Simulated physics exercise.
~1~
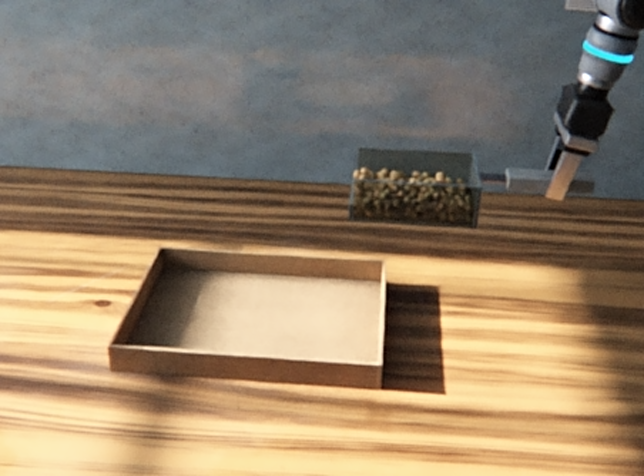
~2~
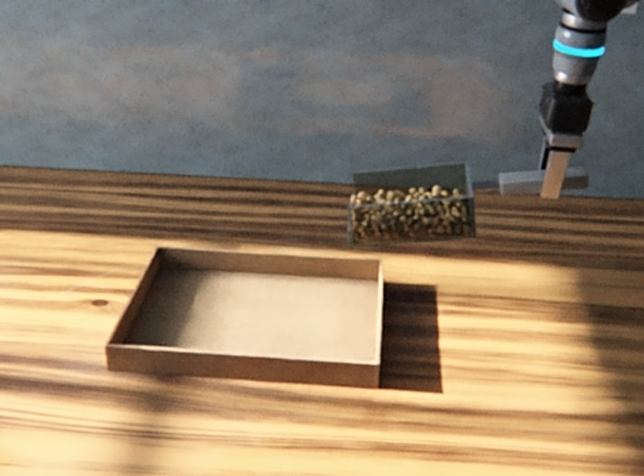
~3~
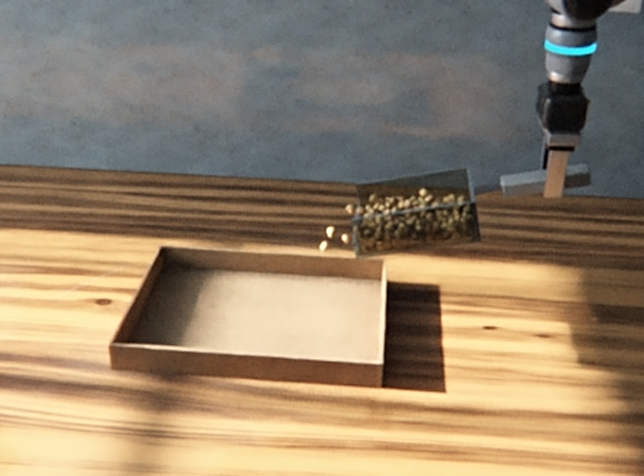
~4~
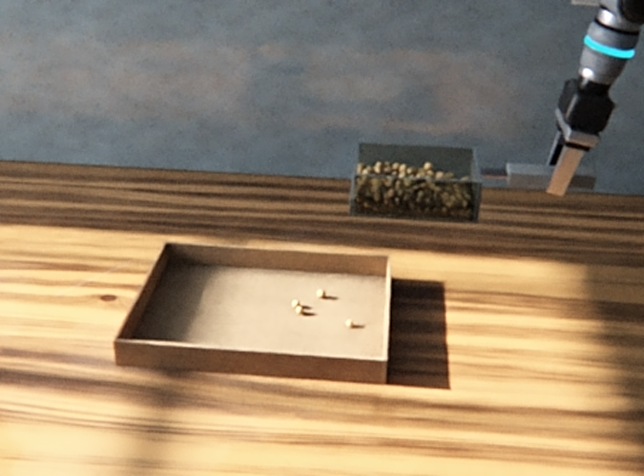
A robot arm lowered and tilted a clear box of dried chickpeas toward a shallow tray on a wooden table, spilling a few over the edge, then raised and levelled the box, leaving four chickpeas in the tray and nearly all still inside the box.
